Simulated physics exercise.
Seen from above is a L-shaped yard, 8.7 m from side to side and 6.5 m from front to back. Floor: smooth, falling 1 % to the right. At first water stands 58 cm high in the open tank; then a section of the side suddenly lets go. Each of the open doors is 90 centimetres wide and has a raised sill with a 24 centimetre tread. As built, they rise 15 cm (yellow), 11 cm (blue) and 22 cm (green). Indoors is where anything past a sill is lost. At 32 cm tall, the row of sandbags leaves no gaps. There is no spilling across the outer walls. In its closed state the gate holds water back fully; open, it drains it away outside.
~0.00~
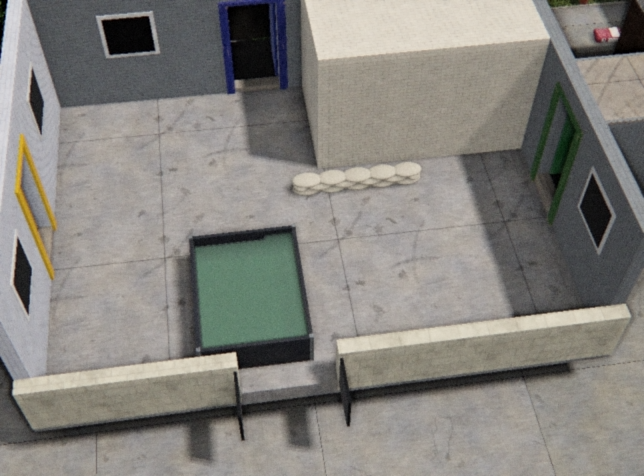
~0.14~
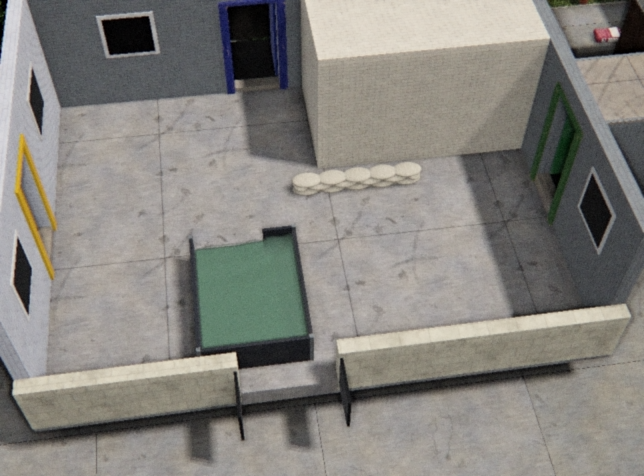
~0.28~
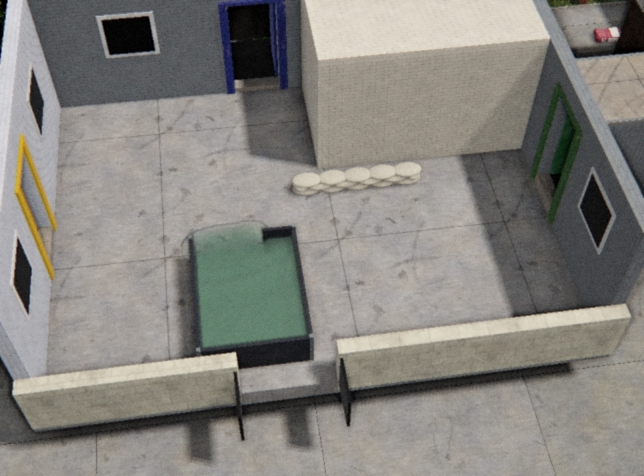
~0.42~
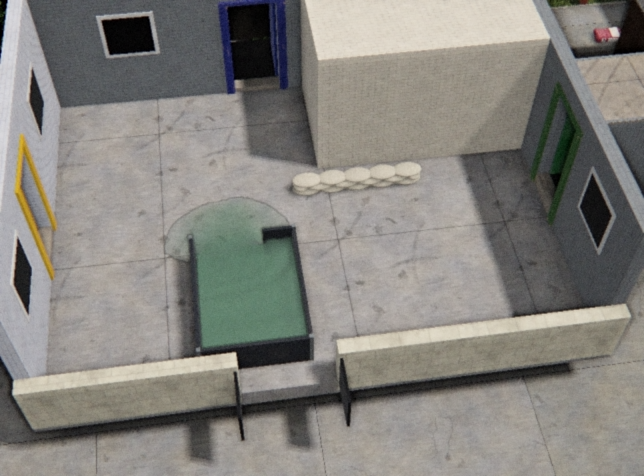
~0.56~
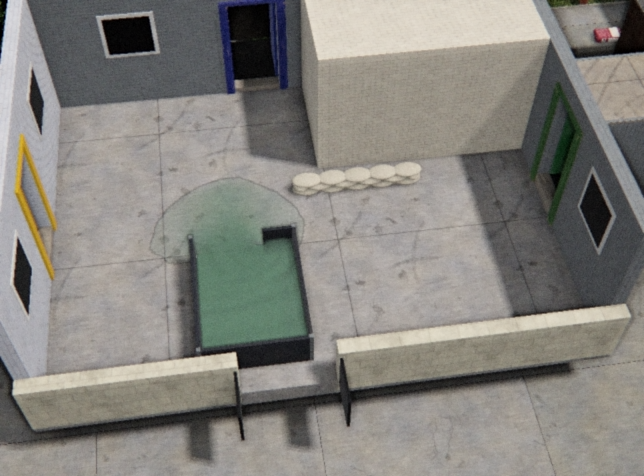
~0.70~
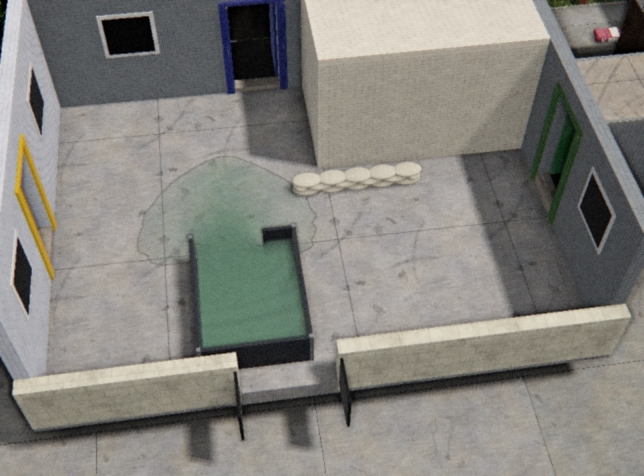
Green water sits still in an open, dark-walled tank in a paved yard, until a gap appears in the tank's far side. Water pours out through it onto the floor, first as a small rounded patch, then fanning wider and thinner toward the blue door and the row of sandbags.
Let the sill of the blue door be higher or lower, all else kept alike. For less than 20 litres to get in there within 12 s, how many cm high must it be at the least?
Roughly 17 cm.
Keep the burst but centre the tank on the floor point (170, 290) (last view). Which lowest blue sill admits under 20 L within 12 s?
New minimum height: Approx. 13.5 cm.
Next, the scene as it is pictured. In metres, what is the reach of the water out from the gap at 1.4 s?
Reach: Approx. 4.2 m.
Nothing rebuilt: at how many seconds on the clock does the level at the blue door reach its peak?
Approximately 2.8 s.
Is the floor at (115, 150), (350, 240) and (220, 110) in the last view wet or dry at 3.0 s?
Awash, untouched, awash.
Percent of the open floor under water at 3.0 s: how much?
Approximately 40 % of the floor.
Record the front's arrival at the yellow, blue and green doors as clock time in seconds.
Yellow 3.0 s / blue 1.5 s / green 9.0 s.
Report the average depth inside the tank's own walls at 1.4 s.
On average, around 38 cm.
After 1.4 s water covers 25 % of the floor, deepest (30 cm) near (224, 251); it has not reached the blue door.
After 3.0 s water covers 40 % of the floor, deepest (28 cm) near (71, 107); 22 cm at the blue door, 29 litres in over its 11 cm sill.
After 12.0 s water covers 80 % of the floor, deepest (8 cm) near (166, 388); 7 cm at the blue door, 81 litres in over its 11 cm sill.
At the blue door as built, the water arrived by 1.5 s and peaked near 22 cm at 2.8 s.
Run again over the same 12 s with other heights there, 46 litres in over 13.5 cm, 11 litres over 18.5 cm. The limit of 20 litres is kept from about 17 cm up.
